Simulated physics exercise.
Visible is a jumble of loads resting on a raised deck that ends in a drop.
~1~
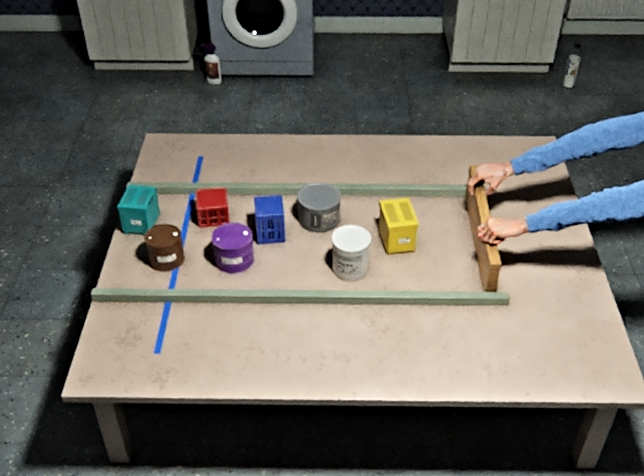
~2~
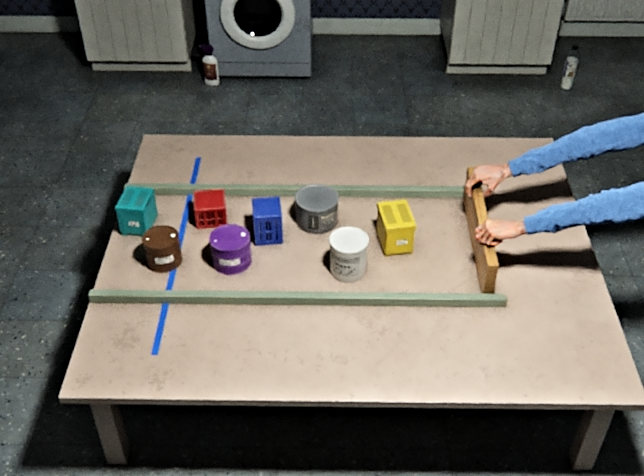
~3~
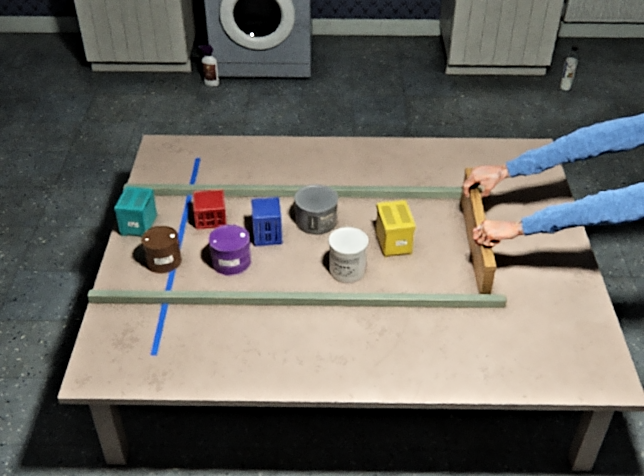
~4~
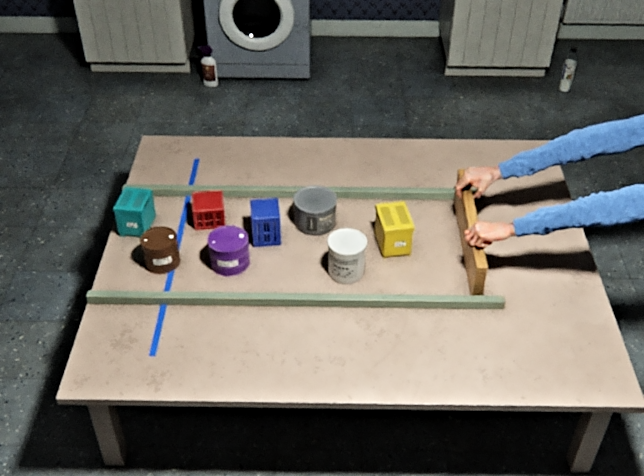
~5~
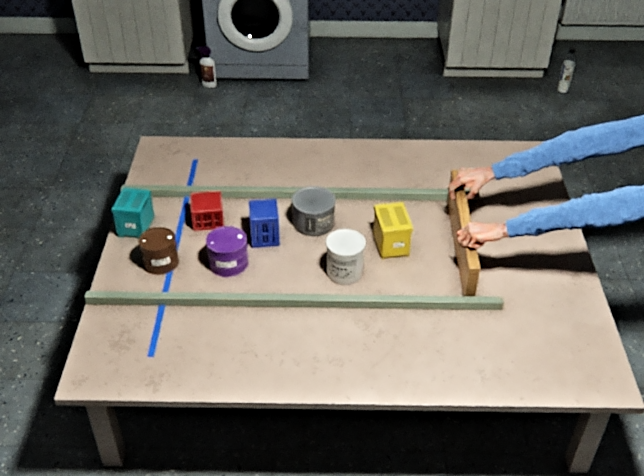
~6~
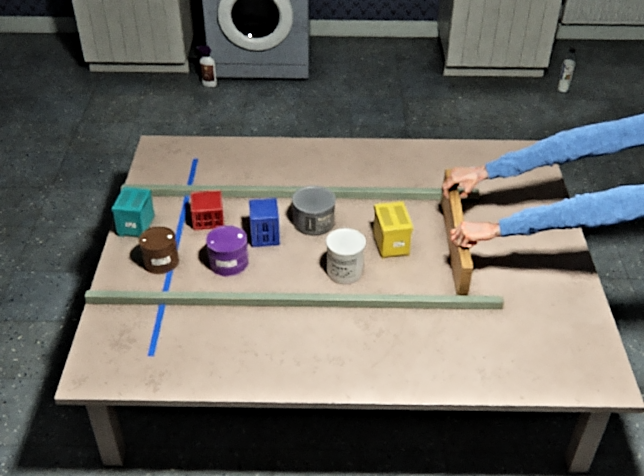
On a table in a room with a washing machine, turquoise, brown, red, purple, blue, gray, white and yellow containers sit between two green rails, near a strip of blue tape. Two hands in blue sleeves slide a wooden plank slightly left toward the yellow tote, while the containers stay put on the tabletop.
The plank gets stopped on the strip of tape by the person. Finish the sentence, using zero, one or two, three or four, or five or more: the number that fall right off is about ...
The number that fall right off is about one or two.
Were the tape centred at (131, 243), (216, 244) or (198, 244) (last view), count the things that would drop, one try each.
In that order 5, 0 and 0.
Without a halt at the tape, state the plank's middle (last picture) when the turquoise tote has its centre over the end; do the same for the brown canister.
Approx. (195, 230) for the first, approx. (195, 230) for the second.
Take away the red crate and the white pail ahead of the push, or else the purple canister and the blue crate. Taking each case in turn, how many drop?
Taking the two tries in turn, it comes to 1 and 1.
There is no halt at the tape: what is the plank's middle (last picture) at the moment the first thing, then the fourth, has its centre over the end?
About (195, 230), then (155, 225).
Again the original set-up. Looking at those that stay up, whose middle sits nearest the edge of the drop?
Red crate, foremost.
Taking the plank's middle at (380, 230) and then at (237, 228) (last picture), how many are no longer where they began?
First 1, then 7.
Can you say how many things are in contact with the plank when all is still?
That number would be 3.
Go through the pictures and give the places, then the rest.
The first picture shows turquoise tote (140, 210); brown canister (165, 248); red crate (213, 207); plank (482, 228); tape (182, 241).
The second picture shows brown canister (163, 249); purple canister (231, 249).
The third picture shows red crate (210, 209); white pail (348, 255).
The fourth picture shows turquoise tote (136, 213); yellow tote (394, 230).
The fifth picture shows brown canister (159, 251); plank (462, 232).
The sixth picture shows turquoise tote (134, 213); brown canister (159, 250); red crate (207, 210); plank (456, 231); tape (176, 244).
Soon after, none off yet; turquoise tote at rest near (134, 213); brown canister at rest near (159, 250); red crate at rest near (207, 210).
At rest, the number that fall off is one or two; fallen, brown canister and turquoise tote.
